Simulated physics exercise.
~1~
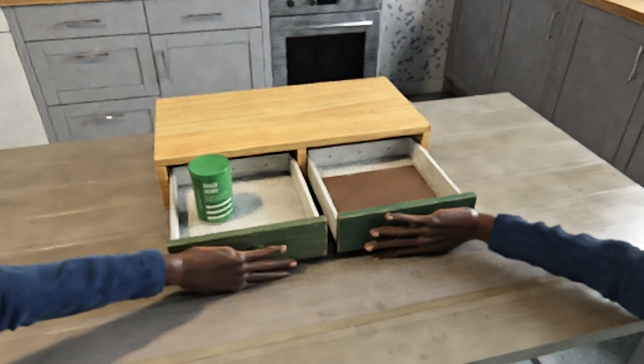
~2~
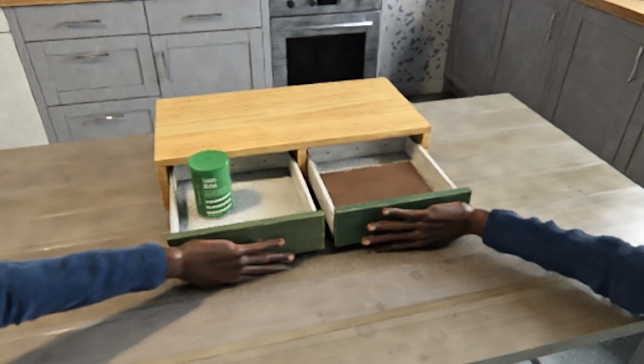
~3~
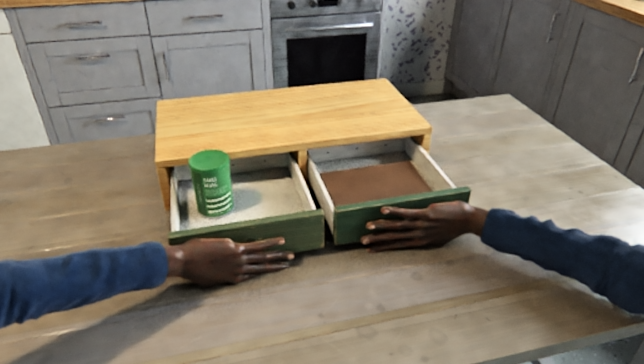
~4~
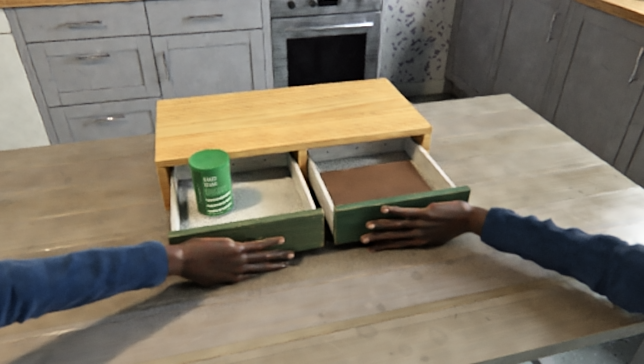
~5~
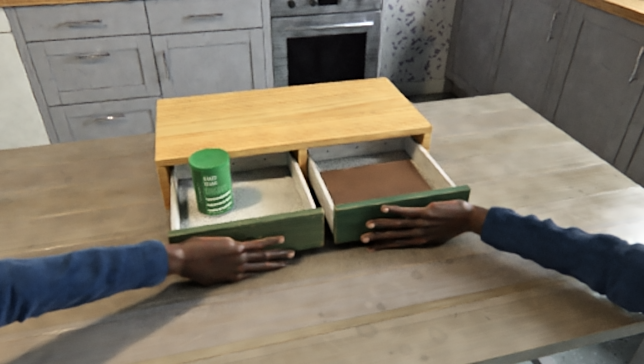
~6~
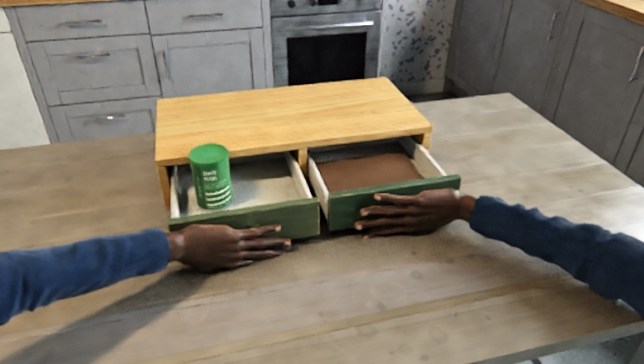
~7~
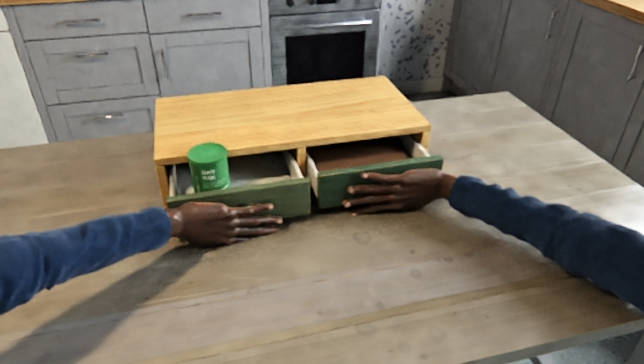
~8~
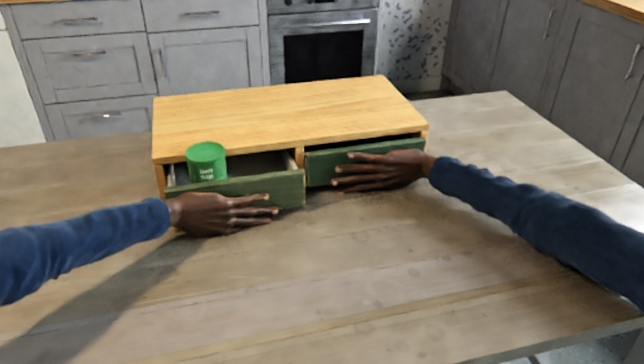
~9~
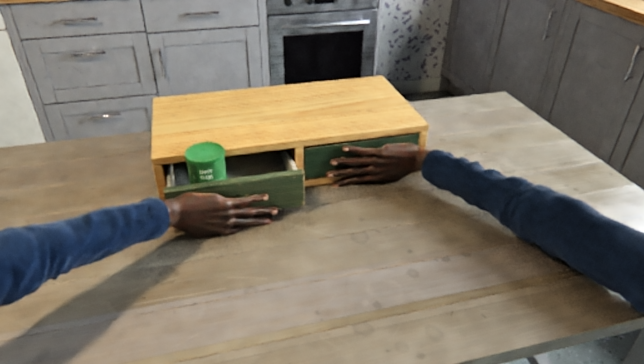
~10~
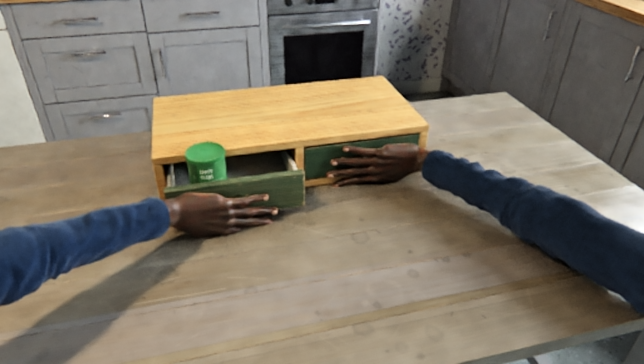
Two green-fronted drawers stand open in a small wooden chest on a table in a grey kitchen, seen from above and in front by a slightly swaying camera. The left drawer holds an upright green pot, and the right one holds something flat and brown. Dark-sleeved arms reach in from both sides, a hand resting on each drawer front. After a pause, the hands push both drawers inward together. The left drawer stops partway, with the pot still showing above its front, while the right drawer slides fully shut, and both hands stay in place.
